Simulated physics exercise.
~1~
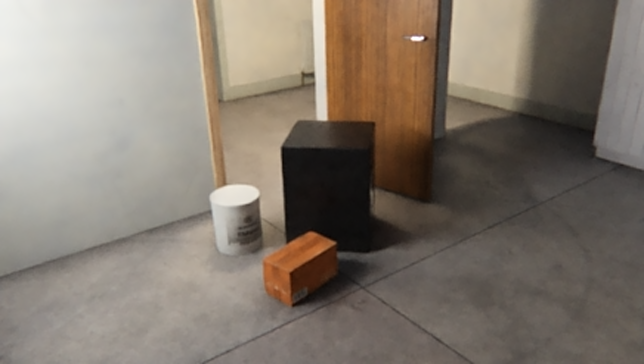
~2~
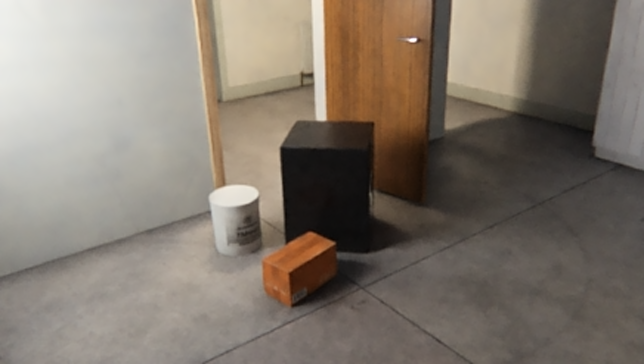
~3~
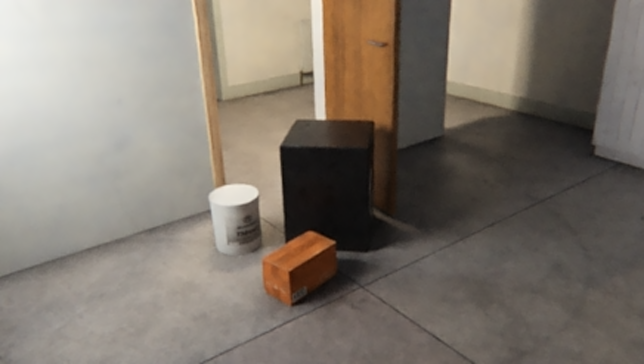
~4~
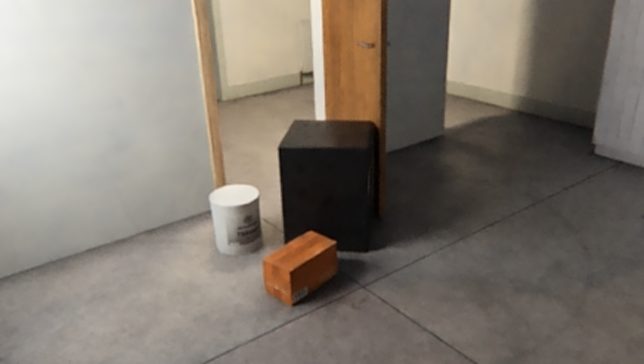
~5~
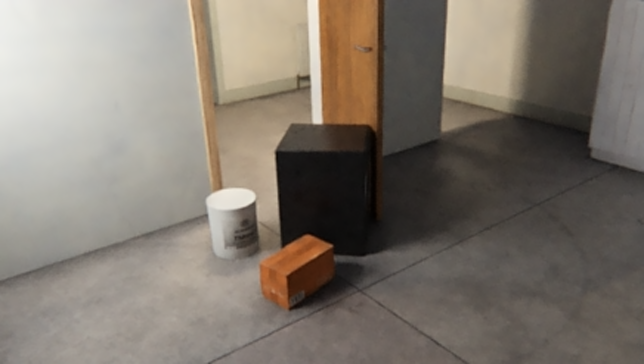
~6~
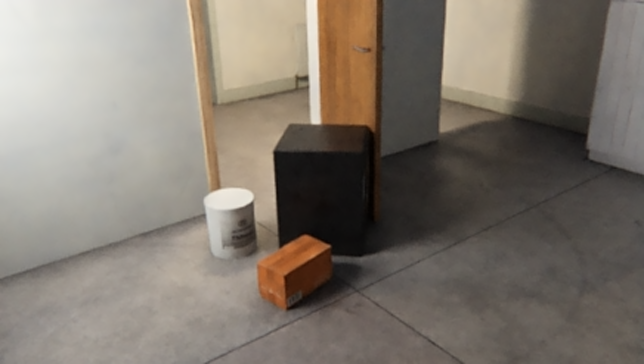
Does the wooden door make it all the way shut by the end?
No, it swings only part of the way and comes to a stop still open, right by the black box.
